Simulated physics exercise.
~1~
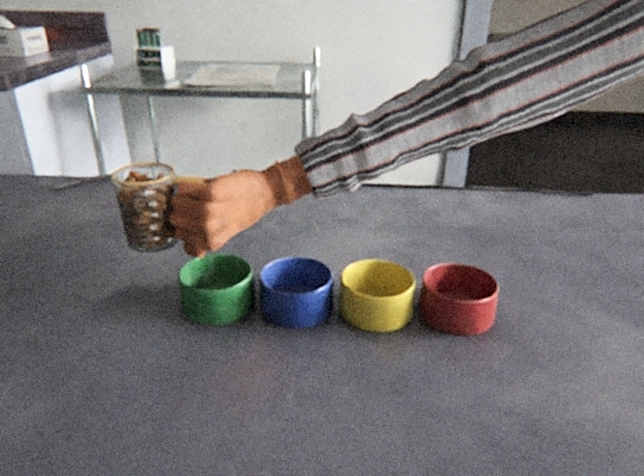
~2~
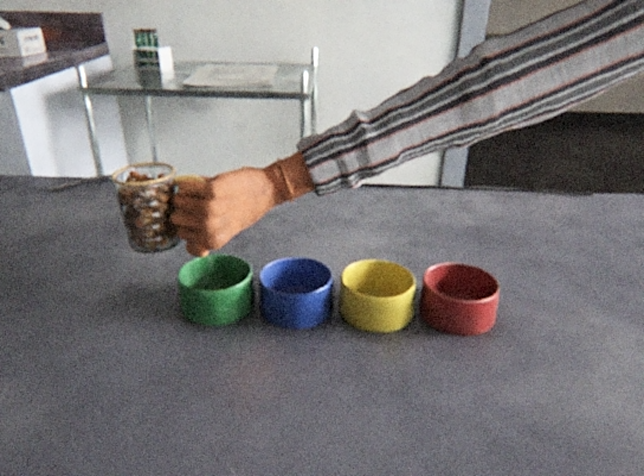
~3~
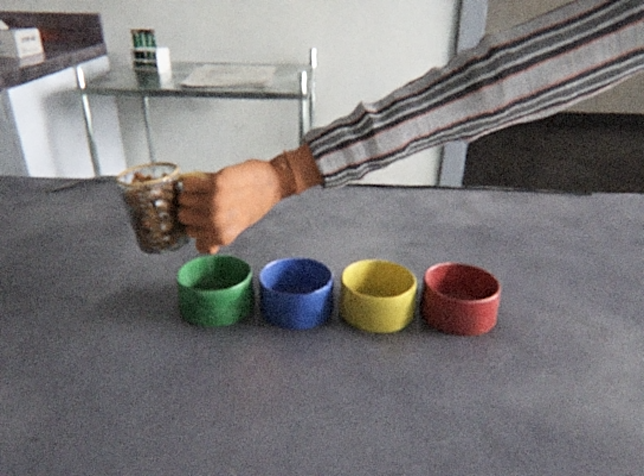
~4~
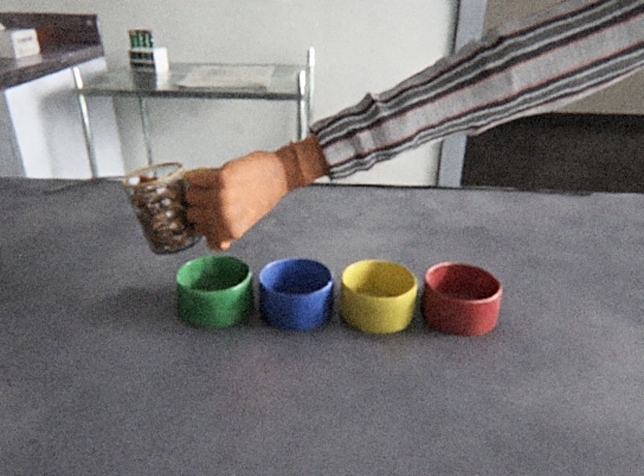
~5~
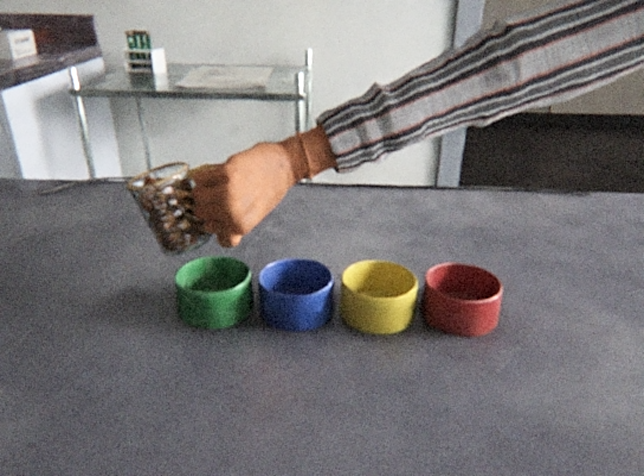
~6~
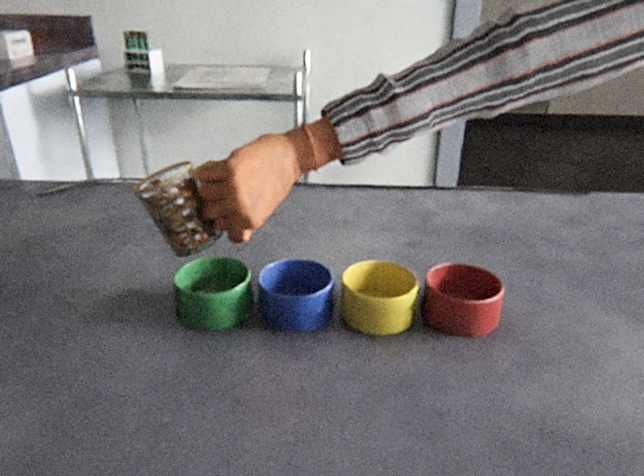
On a grey tabletop, a hand in a striped sleeve gradually tilting a glass cup of small brown pieces rightward near four coloured dishes.
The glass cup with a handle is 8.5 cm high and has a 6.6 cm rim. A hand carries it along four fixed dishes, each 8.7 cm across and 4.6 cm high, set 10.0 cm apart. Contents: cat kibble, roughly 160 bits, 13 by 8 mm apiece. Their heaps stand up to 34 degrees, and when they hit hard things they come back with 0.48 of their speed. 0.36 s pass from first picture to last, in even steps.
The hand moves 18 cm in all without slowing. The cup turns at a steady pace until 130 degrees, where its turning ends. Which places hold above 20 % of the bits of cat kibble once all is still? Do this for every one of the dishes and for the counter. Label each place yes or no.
Red: No. Blue: Yes. Green: No. Yellow: No. Counter: Yes.
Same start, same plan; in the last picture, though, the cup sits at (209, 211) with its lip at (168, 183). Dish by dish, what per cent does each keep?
Red 0, blue 60, green 10, yellow 0.
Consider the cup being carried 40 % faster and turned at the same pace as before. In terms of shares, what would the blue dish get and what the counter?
Shares: Blue 60, counter 30.
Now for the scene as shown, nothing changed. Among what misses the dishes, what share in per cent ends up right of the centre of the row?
Fraction on that side: Around 0 %.
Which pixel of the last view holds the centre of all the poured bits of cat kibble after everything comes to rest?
Approximately (281, 300) in the last view.
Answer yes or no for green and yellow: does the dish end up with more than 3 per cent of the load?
Green yes; yellow no.
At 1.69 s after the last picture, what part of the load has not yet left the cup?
Estimate: Some 0 %.
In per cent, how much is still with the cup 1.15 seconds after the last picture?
Roughly 85 %.
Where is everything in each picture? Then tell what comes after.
In the first frame, cup at (149, 208), tilt 0 degrees, lip at (115, 172), moved 0.0 cm; middle of the pieces at (147, 208); green dish at (216, 272); blue dish at (296, 275); yellow dish at (378, 278); red dish at (460, 282).
In the second frame, cup at (150, 208), tilt 2 degrees, lip at (116, 173), moved 0.3 cm; middle of the pieces at (148, 208).
In the third frame, cup at (157, 209), tilt 6 degrees, lip at (120, 176), moved 1.2 cm; middle of the pieces at (155, 209).
In the fourth frame, cup at (165, 209), tilt 11 degrees, lip at (125, 179), moved 2.3 cm; middle of the pieces at (163, 210).
In the fifth frame, cup at (173, 210), tilt 17 degrees, lip at (131, 183), moved 3.3 cm; middle of the pieces at (171, 210).
In the sixth frame, cup at (181, 210), tilt 22 degrees, lip at (137, 186), moved 4.4 cm; middle of the pieces at (179, 211); green dish at (212, 275); blue dish at (296, 277); yellow dish at (380, 279); red dish at (464, 281).
Then, 0.69 s after the last picture, tilt 72 degrees; cup holds 100 %.
Then, 1.15 s after the last picture, tilt 106 degrees; cup holds 85 %, blue 5 %, green 5 %.
Then, 1.69 s after the last picture, tilt 130 degrees; cup holds 0 %, blue 65 %, green 10 %.
In the end, red 0 %, blue 65 %, green 10 %, yellow 0 %, counter 30 %.
